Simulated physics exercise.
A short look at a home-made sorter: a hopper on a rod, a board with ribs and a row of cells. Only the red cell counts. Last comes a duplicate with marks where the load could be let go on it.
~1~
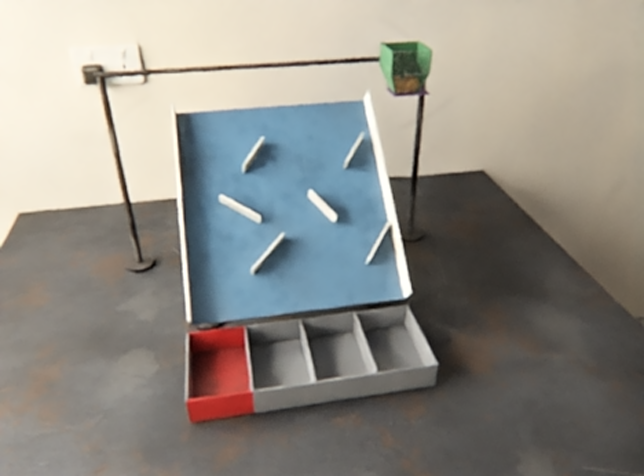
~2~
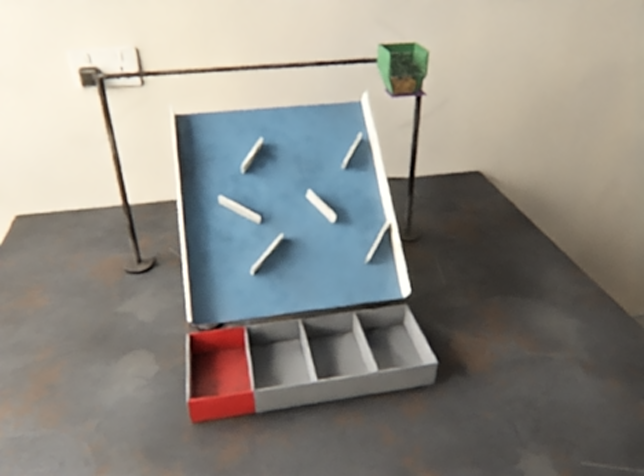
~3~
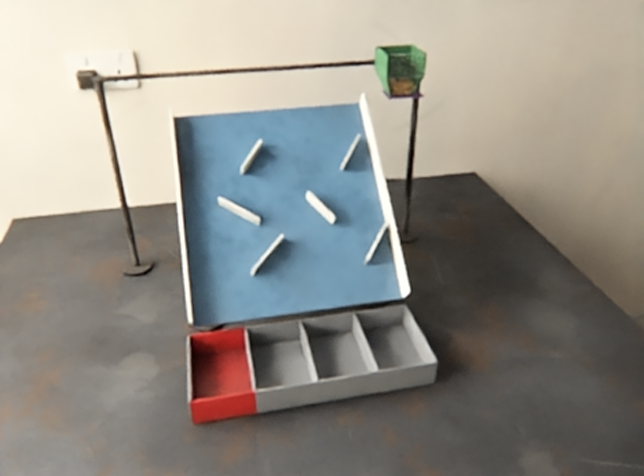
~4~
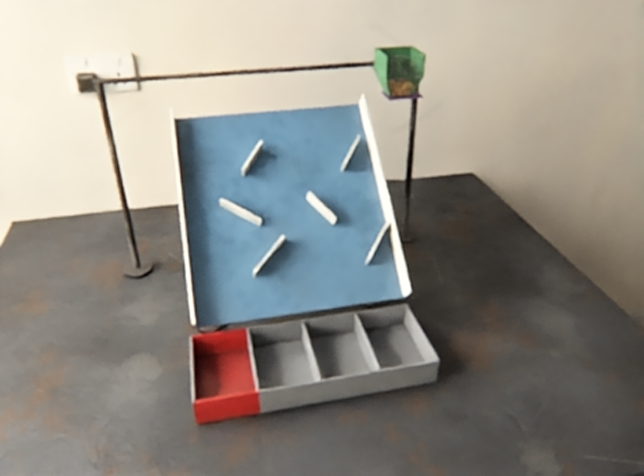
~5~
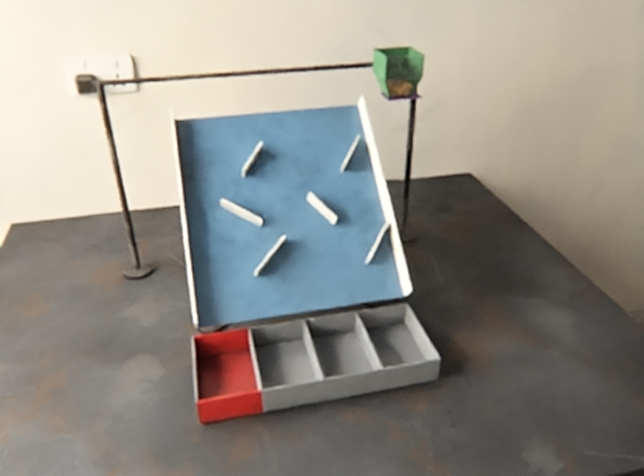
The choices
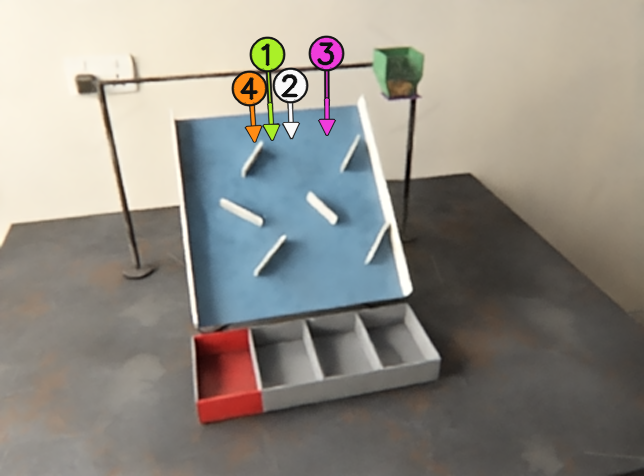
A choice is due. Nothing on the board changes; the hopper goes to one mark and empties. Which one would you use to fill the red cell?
Mark 4.
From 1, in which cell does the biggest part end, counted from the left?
It is the third one.
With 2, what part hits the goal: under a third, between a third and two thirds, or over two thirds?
Mark 2 gives under a third.
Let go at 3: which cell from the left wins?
It is the third one.
On the marked copy, mark 1 meets the board at (271, 134); mark 2 meets the board at (291, 132); mark 3 meets the board at (327, 129); mark 4 meets the board at (254, 136).
With 1, close to a quarter in the red cell, close to two thirds in other cells, a small share outside the box.
With 2, a small share in the red cell, the bulk in other cells, a small share outside the box.
With 3, only a few in the red cell, all but a few in other cells.
With 4, close to a third in the red cell, close to half in other cells, a small share outside the box.
